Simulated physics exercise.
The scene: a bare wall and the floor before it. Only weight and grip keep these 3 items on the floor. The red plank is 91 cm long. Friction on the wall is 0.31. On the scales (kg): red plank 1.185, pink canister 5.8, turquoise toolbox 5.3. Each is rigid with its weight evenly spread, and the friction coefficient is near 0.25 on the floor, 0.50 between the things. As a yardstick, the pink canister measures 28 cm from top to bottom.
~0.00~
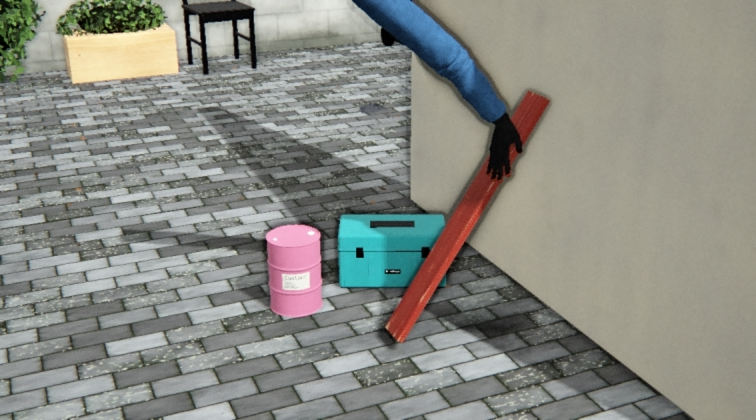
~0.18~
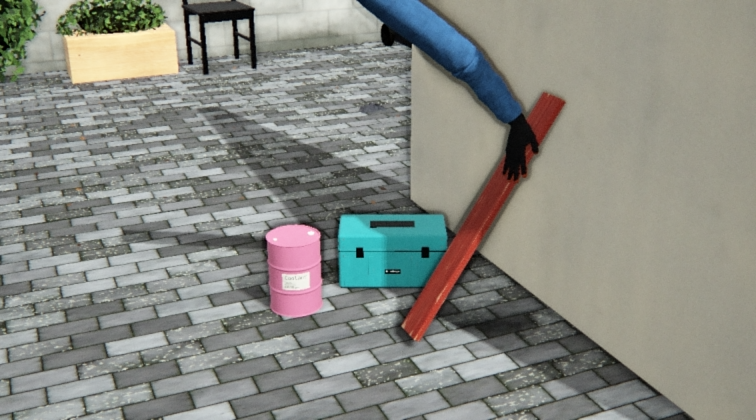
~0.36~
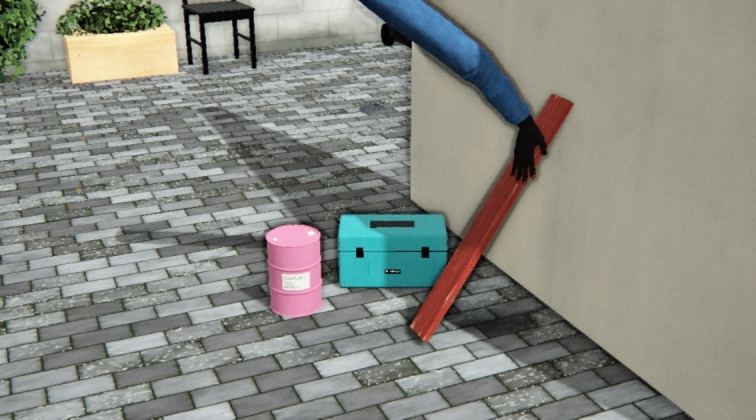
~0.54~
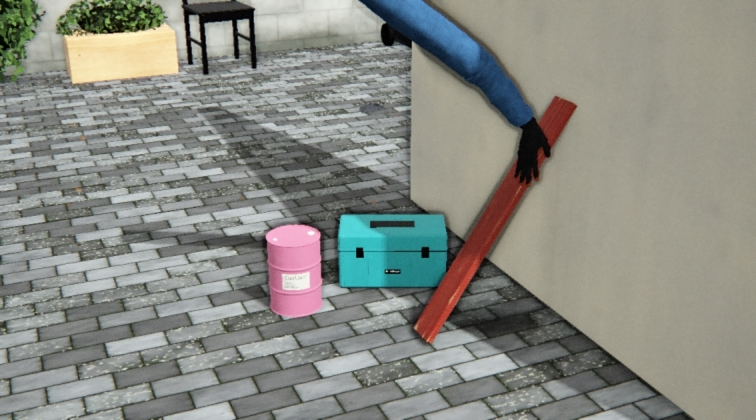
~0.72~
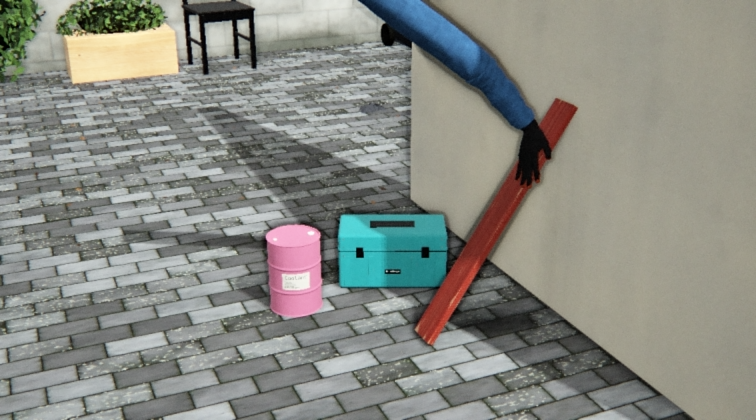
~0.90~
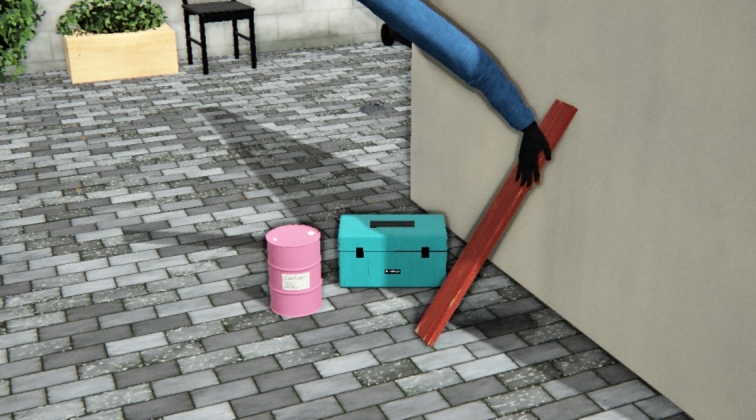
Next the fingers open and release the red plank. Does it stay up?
It slips out.
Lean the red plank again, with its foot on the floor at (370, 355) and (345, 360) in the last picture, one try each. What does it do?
First, it gives way; second, it slides down.
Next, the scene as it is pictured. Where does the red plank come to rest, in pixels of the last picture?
At about (433, 335).
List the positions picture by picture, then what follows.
In the first picture, 12 cm from its place; red plank (465, 217); pink canister (295, 270).
In the second picture, 6 cm from its place; red plank (481, 217); pink canister (295, 270).
In the third picture, 3 cm from its place; red plank (490, 218); pink canister (295, 270).
In the fourth picture, 1 cm from its place; red plank (493, 220); pink canister (295, 270).
The fifth picture shows leant on the wall, still held; red plank (494, 222); pink canister (295, 270).
The sixth picture shows leant on the wall, still held; red plank (494, 223); pink canister (295, 270).
After 1.40 s, red plank leaning 9° more than when let go near (479, 238).
After 1.60 s, red plank leaning 27° more than when let go near (456, 272).
After 1.70 s, red plank leaning 44° more than when let go near (441, 308).
After 1.80 s, red plank leaning 56° more than when let go near (433, 335).
At rest (2.2 s), tipped over on the floor, red plank; the other 2 in place, give or take 10 cm. Seen from the same camera at the end, red plank near (433, 335). The plank gives way.
